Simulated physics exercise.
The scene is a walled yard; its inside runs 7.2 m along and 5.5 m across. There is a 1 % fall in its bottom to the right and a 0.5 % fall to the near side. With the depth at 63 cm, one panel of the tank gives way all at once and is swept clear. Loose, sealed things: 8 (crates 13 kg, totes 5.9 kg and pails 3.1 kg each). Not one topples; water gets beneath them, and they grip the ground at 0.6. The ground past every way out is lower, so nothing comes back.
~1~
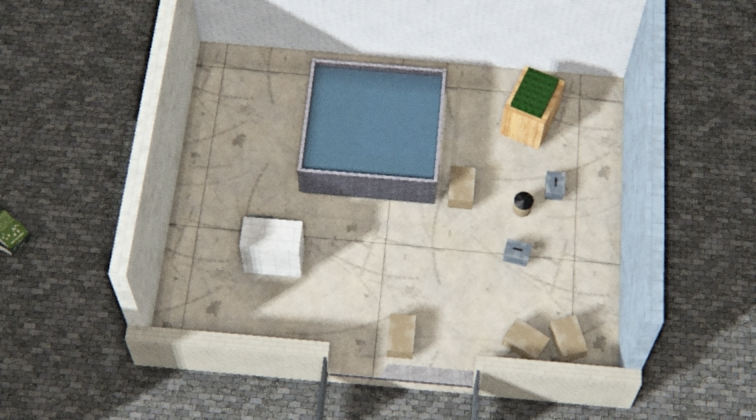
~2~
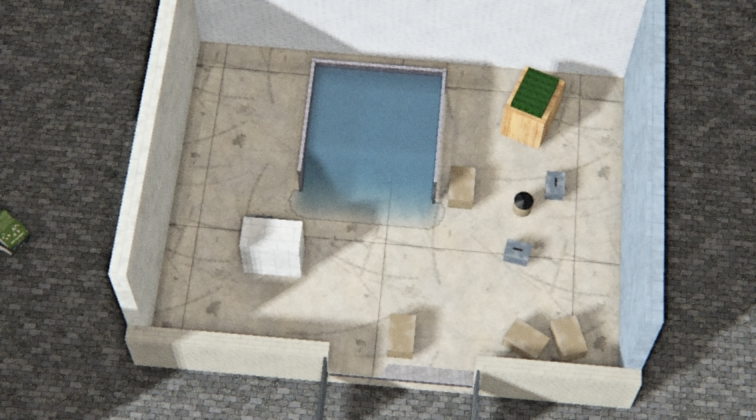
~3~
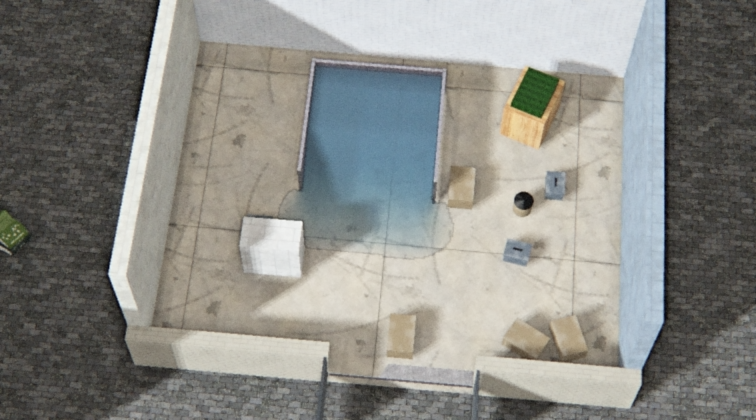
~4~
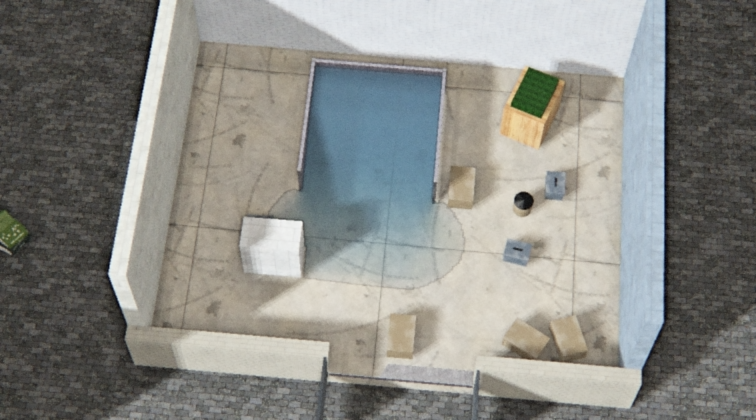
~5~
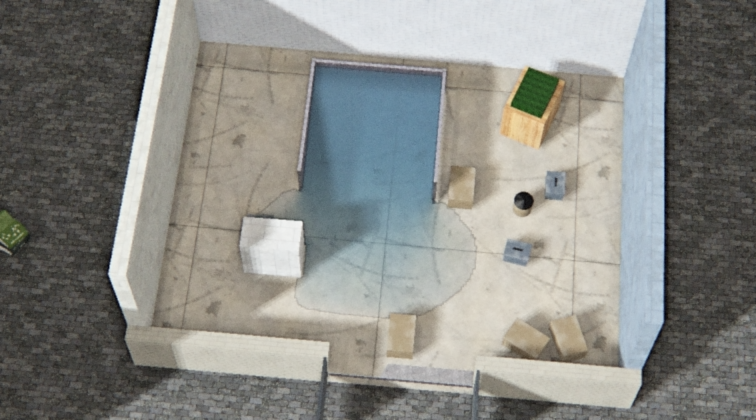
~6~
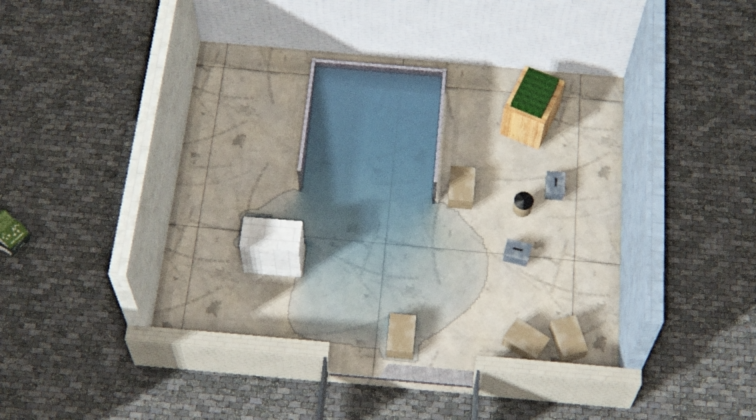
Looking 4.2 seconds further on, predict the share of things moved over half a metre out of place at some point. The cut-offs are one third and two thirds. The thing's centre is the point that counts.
An in-between fraction is pushed that far, a third or more but below two thirds.
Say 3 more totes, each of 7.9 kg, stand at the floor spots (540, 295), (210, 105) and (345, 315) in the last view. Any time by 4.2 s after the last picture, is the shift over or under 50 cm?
Each in turn ends up within the limit, within the limit, beyond the limit.
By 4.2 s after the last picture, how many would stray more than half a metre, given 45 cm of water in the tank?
In that case the number is 4.
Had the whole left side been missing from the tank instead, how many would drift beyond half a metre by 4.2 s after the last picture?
You'd get 2 in that case.
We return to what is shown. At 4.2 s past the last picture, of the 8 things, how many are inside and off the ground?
Count: 1.
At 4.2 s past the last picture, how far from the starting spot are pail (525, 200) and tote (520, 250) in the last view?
Object 1: 0 cm. Object 2: 0 cm.
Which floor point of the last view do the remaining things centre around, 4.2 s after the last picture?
It sits at about (494, 218).
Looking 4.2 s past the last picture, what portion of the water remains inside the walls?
Around 56 % of the water.
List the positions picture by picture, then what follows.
In the first picture, a tote at (259, 223), on the bottom; a crate at (401, 332), on the bottom; 4.2 m2 under water; 0 of 8 have shifted.
In the second picture, a tote at (259, 223) rests on the ground; a crate at (401, 332), on the bottom; 5.4 m2 under water; 0 of 8 have shifted.
In the third picture, a tote at (259, 223) rests on the ground; a crate at (401, 332), on the bottom; water covers 6.8 m2; 0 of 8 have shifted.
In the fourth picture, a tote at (259, 223), on the bottom; a crate at (401, 332), on the bottom; water covers 8.3 m2; 0 of 8 have shifted.
In the fifth picture, a tote at (259, 223), on the bottom; a crate at (401, 332) rests on the ground; water covers 9.9 m2; 0 of 8 have shifted.
In the sixth picture, a tote at (257, 223) rests on the ground; a crate at (401, 332) rests on the ground; water covers 11.5 m2; 0 of 8 have shifted.
Then, 0.4 s after the last picture 0 of 8 are over 50 cm from their spots; 0 afloat.
Then, 1.5 s after the last picture 2 of 8 are over 50 cm from their spots; 1 afloat.
Then, 2.8 s after the last picture 4 of 8 are over 50 cm from their spots; 2 afloat.
Then, 4.2 s after the last picture 4 of 8 are over 50 cm from their spots, and 4 have been at some point; 1 afloat.
